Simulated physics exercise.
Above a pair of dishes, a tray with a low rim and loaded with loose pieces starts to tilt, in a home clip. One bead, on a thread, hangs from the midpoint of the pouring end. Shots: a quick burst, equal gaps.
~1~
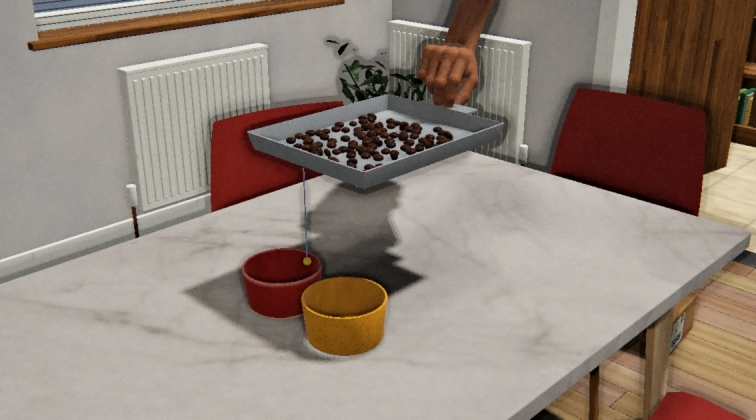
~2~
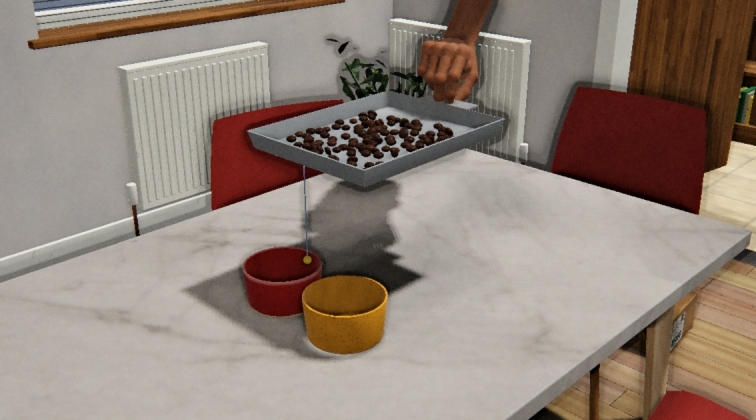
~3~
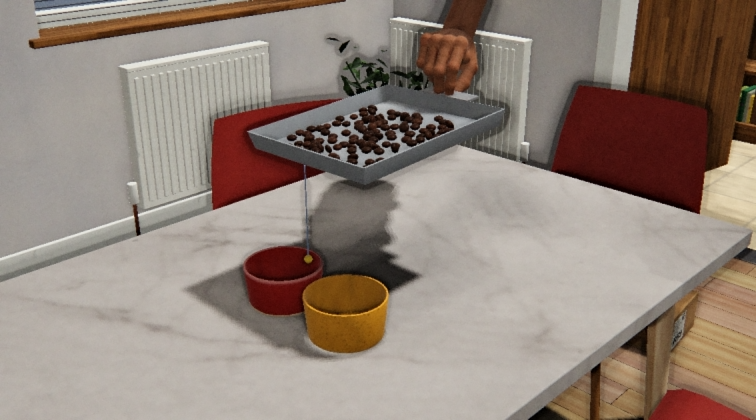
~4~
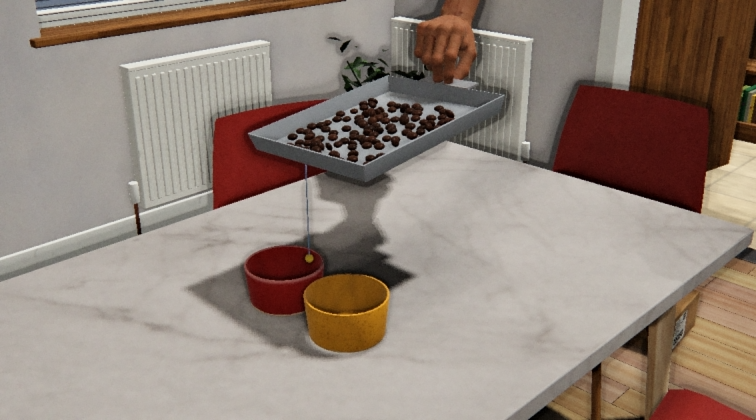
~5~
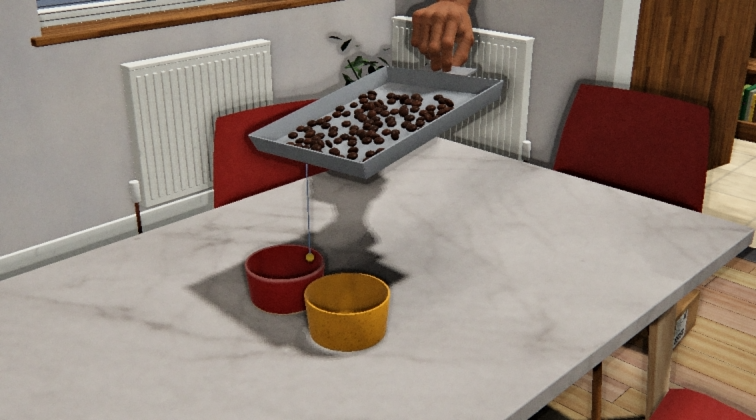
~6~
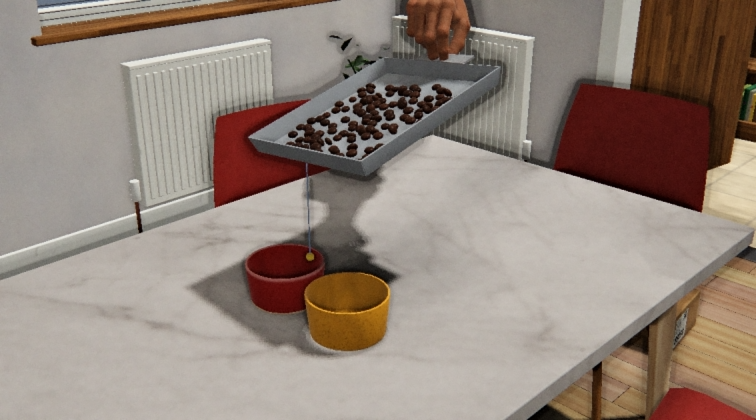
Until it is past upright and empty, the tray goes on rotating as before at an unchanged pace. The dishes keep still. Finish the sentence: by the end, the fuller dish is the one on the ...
... left.
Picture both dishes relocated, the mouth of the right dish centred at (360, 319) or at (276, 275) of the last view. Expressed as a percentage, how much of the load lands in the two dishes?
Result, in turn: 10 %, 70 %.
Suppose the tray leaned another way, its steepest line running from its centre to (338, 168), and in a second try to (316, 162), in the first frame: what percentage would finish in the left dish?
Respectively close to 0 and 20 in a hundred.
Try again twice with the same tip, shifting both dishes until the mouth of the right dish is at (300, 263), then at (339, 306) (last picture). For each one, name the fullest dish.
For the first position it is the one at left; for the second, the one at left.
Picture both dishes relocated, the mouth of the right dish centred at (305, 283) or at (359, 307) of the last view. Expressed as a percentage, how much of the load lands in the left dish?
About 80 per cent, then about 10 per cent.
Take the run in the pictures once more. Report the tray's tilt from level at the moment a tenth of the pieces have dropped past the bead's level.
Roughly 90 degrees.
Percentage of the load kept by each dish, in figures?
For the left dish some 30 %, for the right dish some 0 %.
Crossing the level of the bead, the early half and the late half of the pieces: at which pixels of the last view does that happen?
First part (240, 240), rest (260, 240).
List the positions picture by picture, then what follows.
The first frame shows corners of the pouring end at (253, 132) and (364, 170), level; middle of the load at (368, 141), flat chocolate drops; left dish at (252, 294); right dish at (313, 328); bead on its thread at (307, 261).
The second frame shows corners of the pouring end at (254, 131) and (364, 168), level; middle of the load at (368, 139).
The third frame shows corners of the pouring end at (254, 131) and (364, 166), tipped barely, lowest at the left corner; middle of the load at (369, 134).
The fourth frame shows corners of the pouring end at (254, 133) and (364, 163), tipped a little, lowest at the left corner; middle of the load at (369, 129).
The fifth frame shows corners of the pouring end at (254, 134) and (363, 160), tipped a little, lowest at the left corner; middle of the load at (369, 123).
The sixth frame shows corners of the pouring end at (254, 136) and (361, 158), tipped clearly, lowest at the left corner; middle of the load at (367, 118); left dish at (255, 289); right dish at (316, 324).
Soon after the last picture, tray tipped steeply; all on the tray.
A little later, tray tipped right over; about two thirds on the tray; a stray few in the left dish; a small part outside both; about a quarter in the air.
Later still, tray tipped past a quarter turn; about a third in the left dish; about two thirds outside both.
At rest, tray tipped past a quarter turn; none in the right dish; about a third in the left dish; about two thirds outside both.
